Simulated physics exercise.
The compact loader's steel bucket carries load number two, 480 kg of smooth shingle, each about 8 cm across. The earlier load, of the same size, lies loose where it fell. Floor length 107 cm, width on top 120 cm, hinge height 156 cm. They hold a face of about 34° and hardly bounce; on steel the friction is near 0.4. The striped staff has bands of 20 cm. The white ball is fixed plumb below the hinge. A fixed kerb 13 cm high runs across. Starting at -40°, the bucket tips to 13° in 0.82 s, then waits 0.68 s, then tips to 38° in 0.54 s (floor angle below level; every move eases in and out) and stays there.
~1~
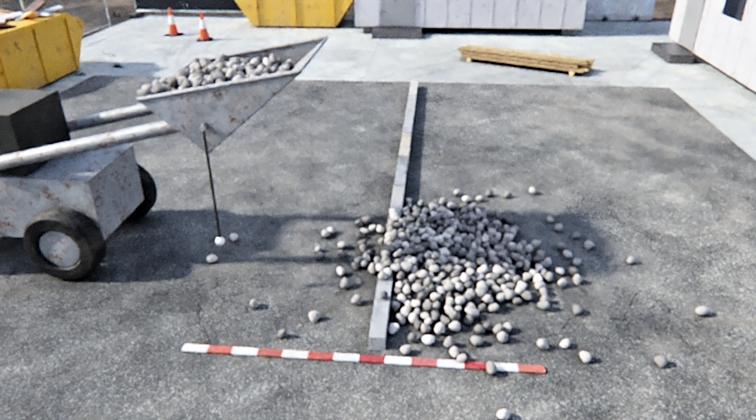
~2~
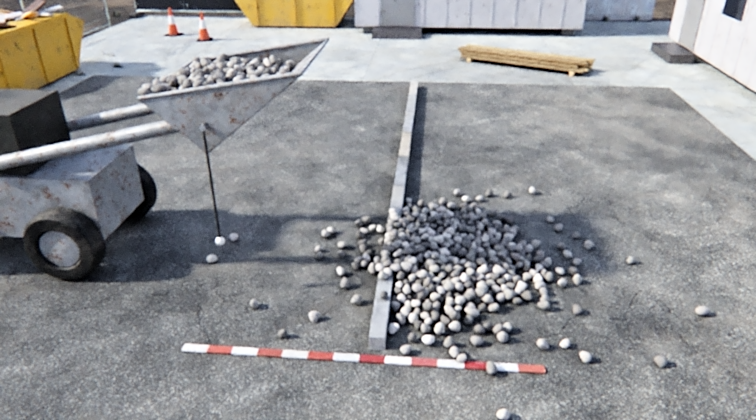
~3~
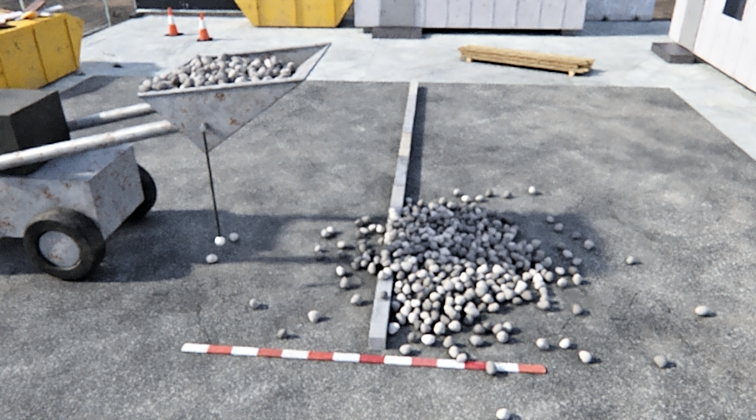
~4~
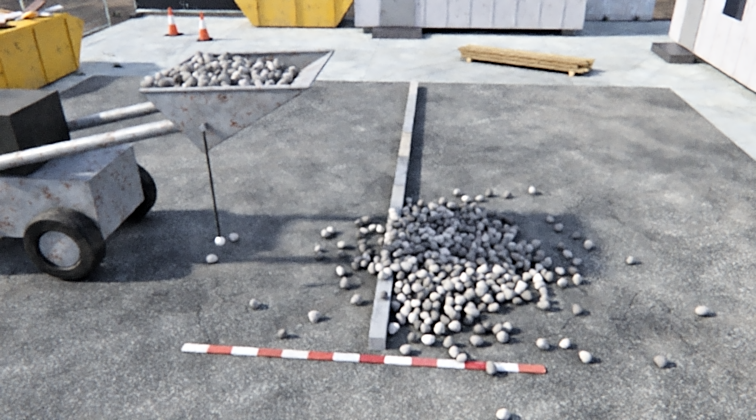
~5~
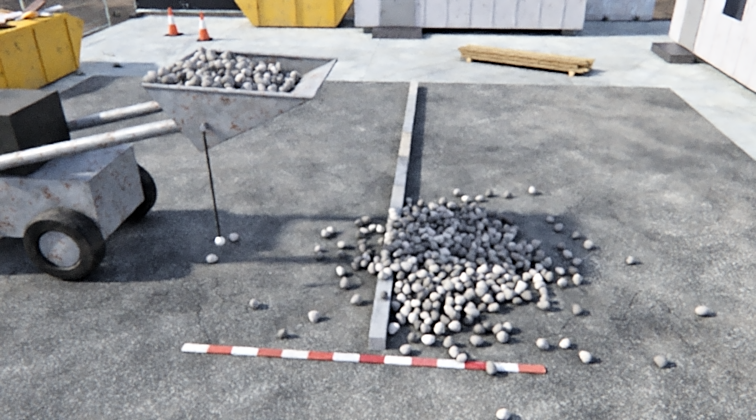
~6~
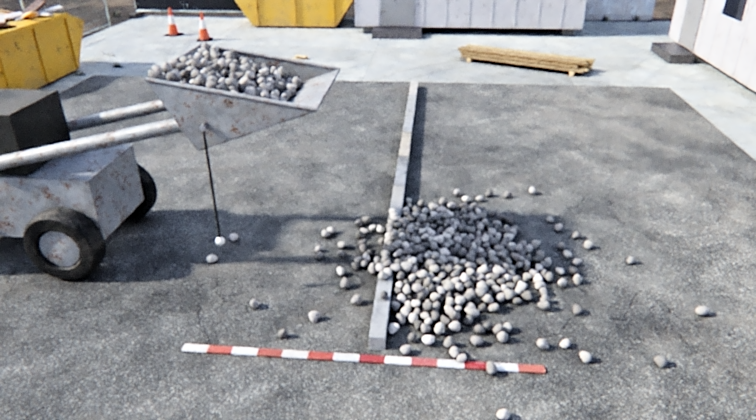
Asphalt yard with a steel loader bucket of rounded stones slowly tilting its lip downward beside a still pile straddling a kerb.
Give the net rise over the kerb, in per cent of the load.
Roughly 13 per cent of a load more.
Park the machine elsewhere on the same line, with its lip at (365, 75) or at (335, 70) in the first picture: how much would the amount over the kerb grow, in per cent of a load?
About 75 and 40 per cent.
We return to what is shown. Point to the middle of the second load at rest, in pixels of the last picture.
Their middle is at about (359, 246).
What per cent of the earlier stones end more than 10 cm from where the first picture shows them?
About 5 per cent.
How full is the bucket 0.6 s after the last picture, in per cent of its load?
Roughly 100 per cent is still inside.
Then, 0.3 s after the last picture the floor is at 5°; in per cent of one load, 100 in the bucket, 9 on this side of the kerb, 91 over the kerb; the foremost stones are at (608, 274).
Then, 0.6 s after the last picture the floor is at 13°; in per cent of one load, 100 in the bucket, 9 on this side of the kerb, 91 over the kerb; the foremost stones are at (608, 274).
Then, 2.2 s after the last picture the floor is at 38°; in per cent of one load, 6 in the bucket, 94 on this side of the kerb, 101 over the kerb; the foremost stones are at (608, 274).
Then, 4.9 s after the last picture the floor is at 38°; in per cent of one load, 0 in the bucket, 96 on this side of the kerb, 104 over the kerb; the foremost stones are at (608, 274). Net gain over the kerb, 13.
